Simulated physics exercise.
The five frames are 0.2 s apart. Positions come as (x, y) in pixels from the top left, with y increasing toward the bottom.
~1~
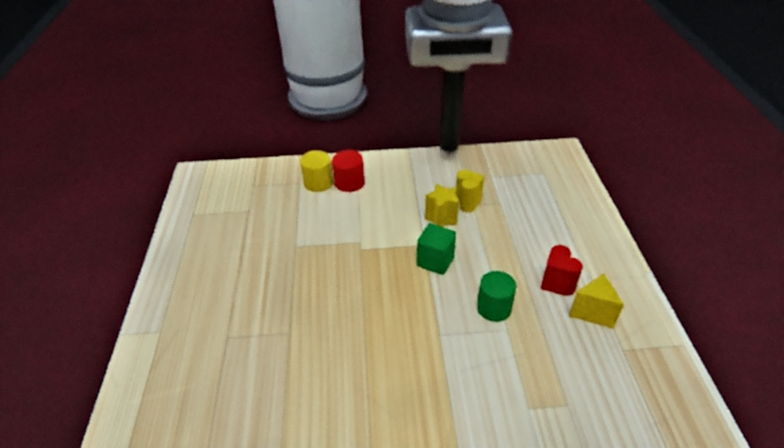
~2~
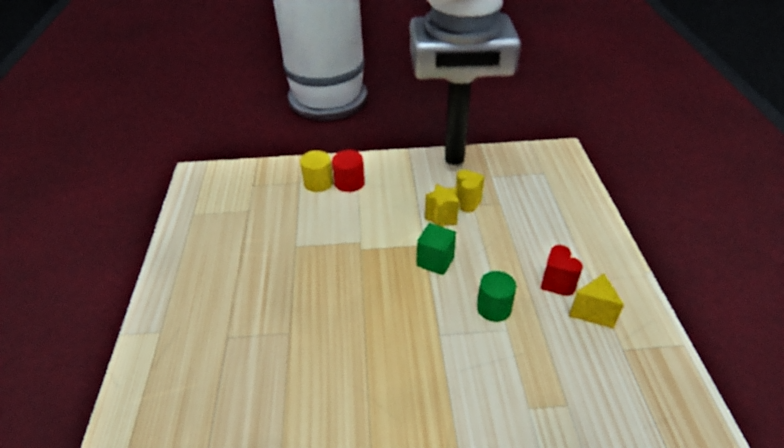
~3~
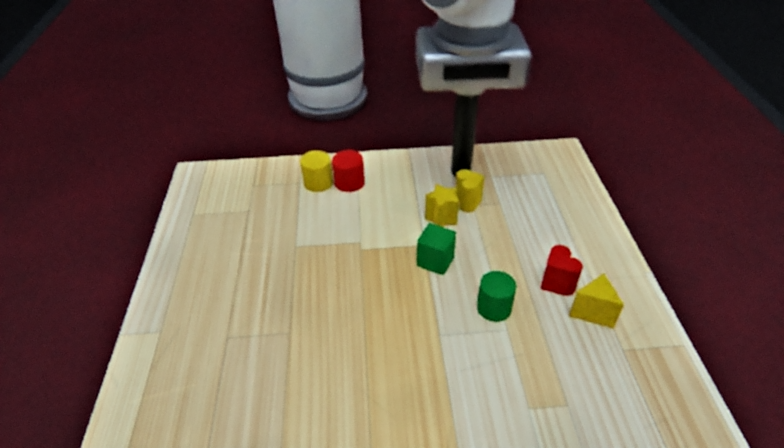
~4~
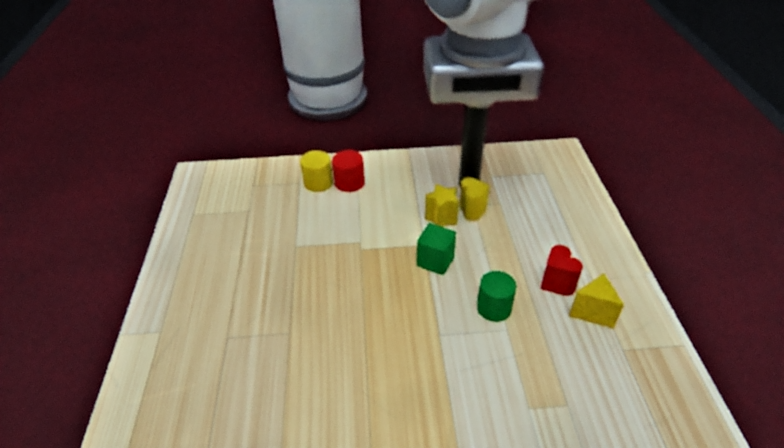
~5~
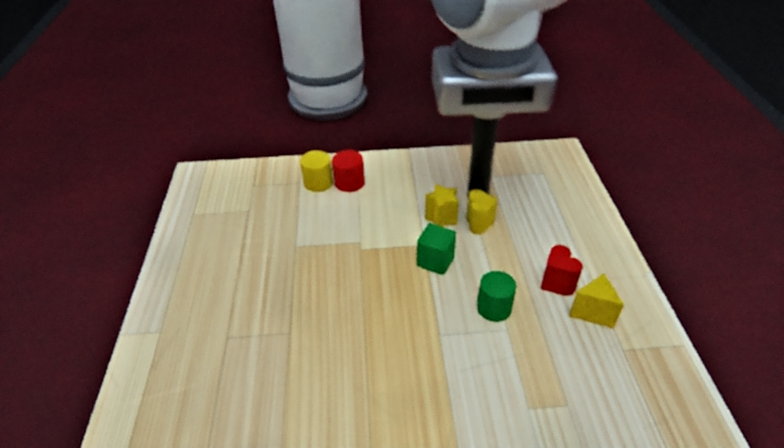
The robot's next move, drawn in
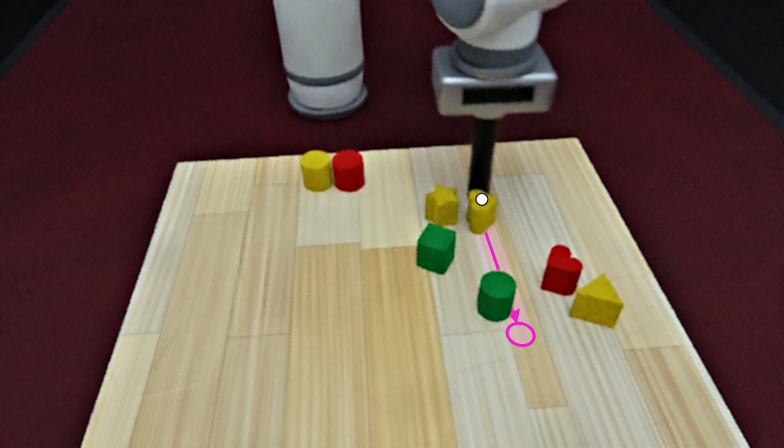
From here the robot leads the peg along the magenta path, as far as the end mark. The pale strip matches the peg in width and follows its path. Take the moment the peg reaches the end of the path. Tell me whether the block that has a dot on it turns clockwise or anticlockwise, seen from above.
Clockwise.
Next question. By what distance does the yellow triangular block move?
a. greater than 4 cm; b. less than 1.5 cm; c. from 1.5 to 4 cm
My answer is option b.
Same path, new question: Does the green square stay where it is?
Short answer: Yes.
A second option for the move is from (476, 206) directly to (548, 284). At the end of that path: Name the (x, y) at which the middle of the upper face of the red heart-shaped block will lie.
The middle of its upper face should be somewhere near (582, 271).
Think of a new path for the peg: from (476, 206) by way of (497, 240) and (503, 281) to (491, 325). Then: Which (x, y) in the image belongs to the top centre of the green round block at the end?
It is going to be at (483, 325).
Drawn move, from (476, 206) directly to (521, 334); the dot is on the yellow heart-shaped block.
The first path, step by step. One third of the way, peg (491, 235); yellow heart-shaped block (494, 240).
Two thirds of the way, peg (506, 276); yellow heart-shaped block (499, 284), turned 40° clockwise; green round block (497, 311).
At the end, peg (523, 325); green square still; yellow star still; yellow heart-shaped block (491, 307), turned 135° clockwise; green round block (483, 336); yellow triangular block still.
